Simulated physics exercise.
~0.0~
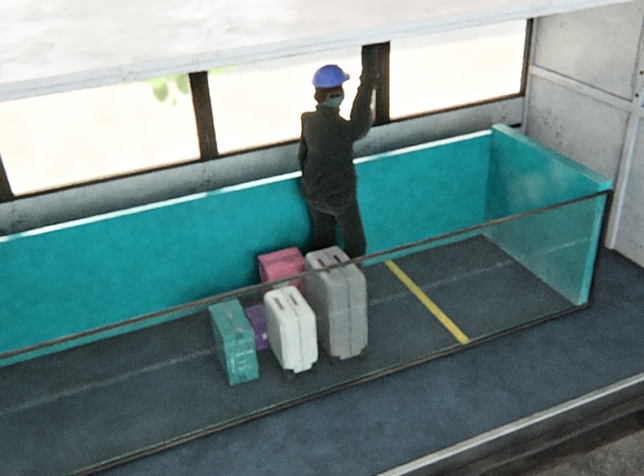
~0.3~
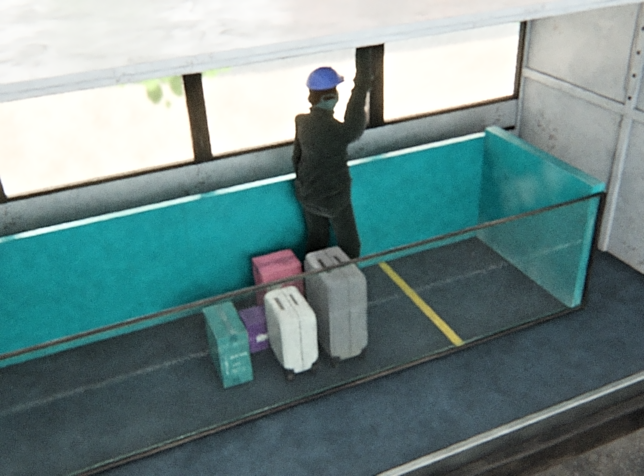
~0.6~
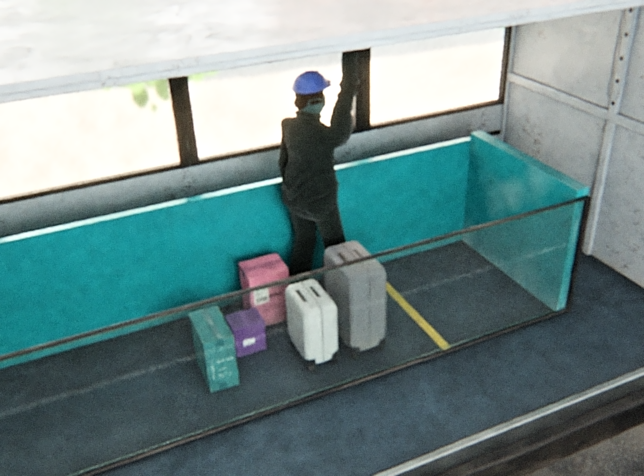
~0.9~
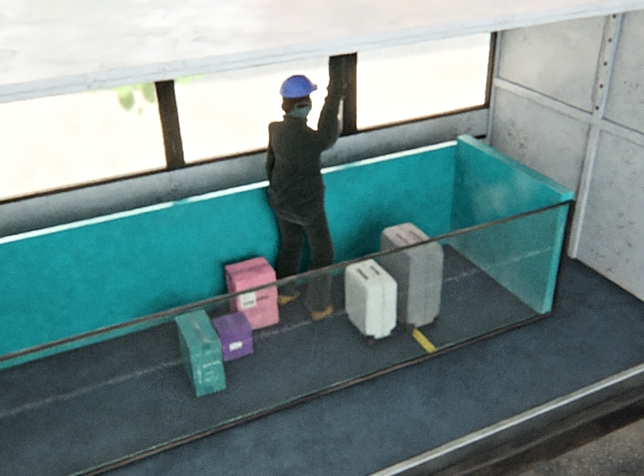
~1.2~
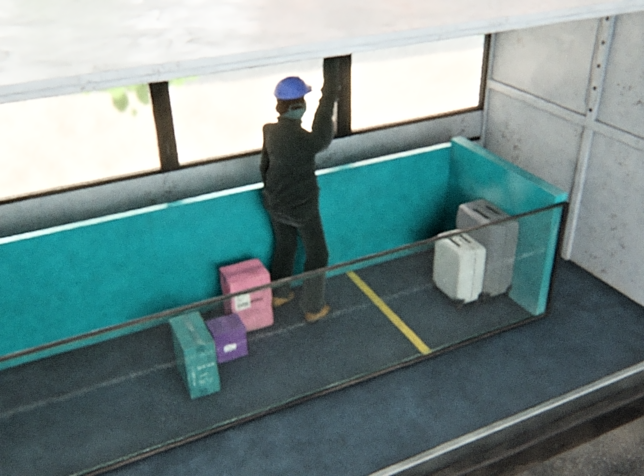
On a bus, a passenger in a blue cap stood holding a window post while the white and grey wheeled cases rolled right, upright, across the yellow line to the far end, leaving the pink, purple and teal pieces behind, short of the line.
